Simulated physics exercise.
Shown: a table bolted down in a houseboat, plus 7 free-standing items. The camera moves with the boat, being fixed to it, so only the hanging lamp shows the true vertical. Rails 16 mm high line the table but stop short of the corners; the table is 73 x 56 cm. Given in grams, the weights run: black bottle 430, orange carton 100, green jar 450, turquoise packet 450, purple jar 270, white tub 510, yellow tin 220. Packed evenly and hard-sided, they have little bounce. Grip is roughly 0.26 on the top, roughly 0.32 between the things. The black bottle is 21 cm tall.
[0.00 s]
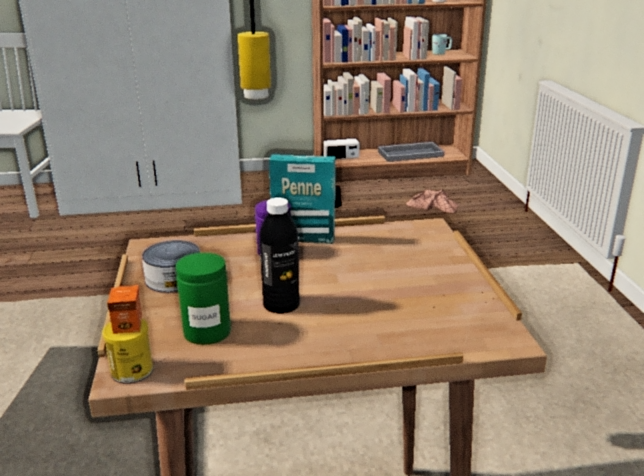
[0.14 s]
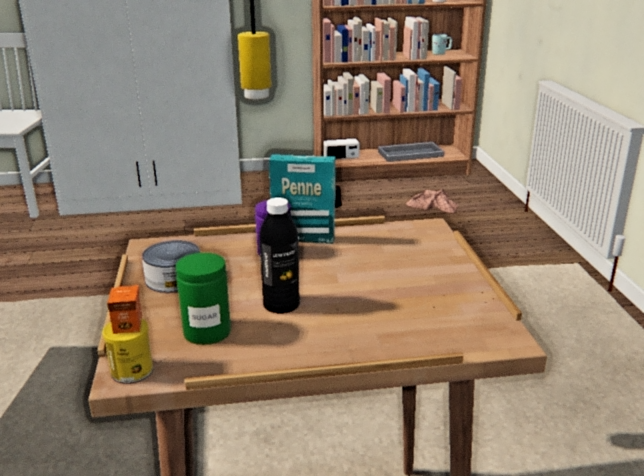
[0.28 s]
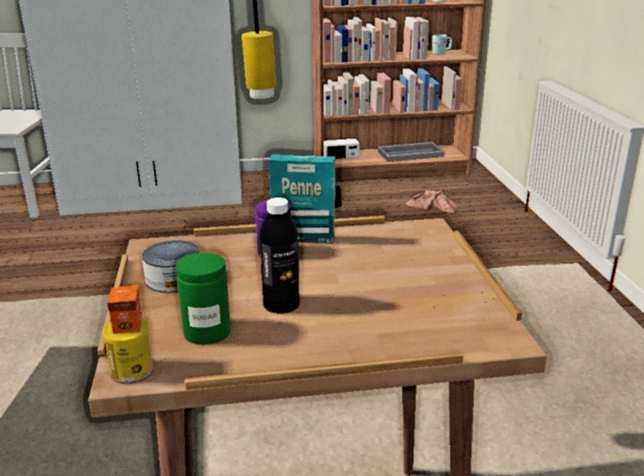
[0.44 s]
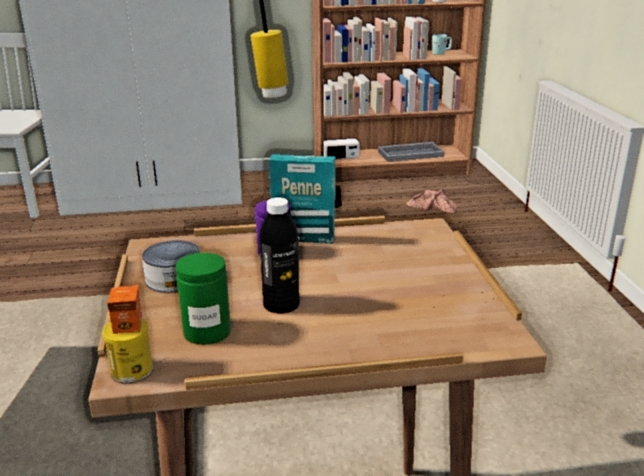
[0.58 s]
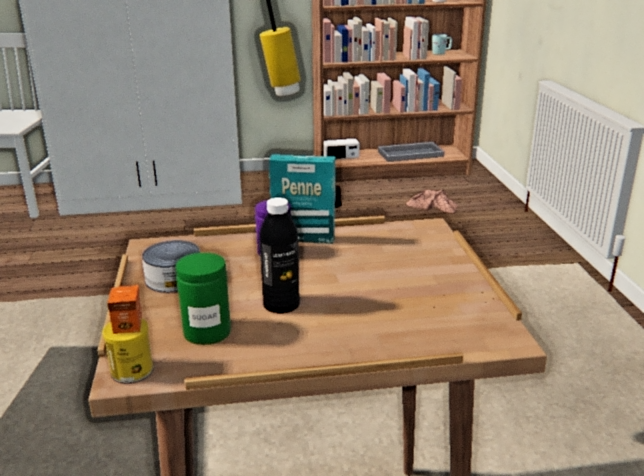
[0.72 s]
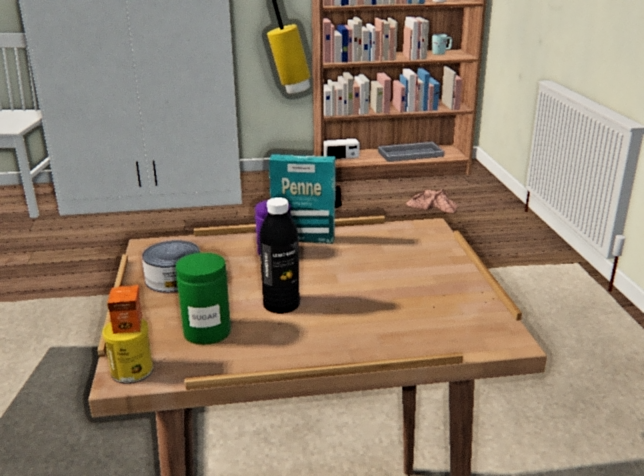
The yellow hanging lamp hung straight at first, then swung gradually to the right, while the bottle, green jar, penne packet and other things on the wooden table stayed where they were.
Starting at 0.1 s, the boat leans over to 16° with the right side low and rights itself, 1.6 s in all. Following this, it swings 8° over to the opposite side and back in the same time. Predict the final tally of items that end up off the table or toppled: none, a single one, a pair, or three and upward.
The tally is none.
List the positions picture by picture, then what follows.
In the first picture, boat level; black bottle (279, 255); orange carton (125, 310).
In the second picture, boat level; white tub (173, 266).
In the third picture, boat heeled 2°, right side down; yellow tin (129, 350); green jar (204, 298).
In the fourth picture, boat heeled 6°, right side down; turquoise packet (303, 200).
In the fifth picture, boat heeled 10°, right side down; white tub (173, 266); yellow tin (129, 350).
In the sixth picture, boat heeled 14°, right side down; black bottle (280, 255); orange carton (126, 310).
After 1.02 s, boat heeled 15°, right side down.
After 1.12 s, boat heeled 13°, right side down.
After 2.22 s, boat heeled 6°, left side down; turquoise packet slid 2 cm.
At rest (3.8 s), all 7 in place, give or take 5 cm. In the last view, black bottle near (287, 254), orange carton near (134, 309).
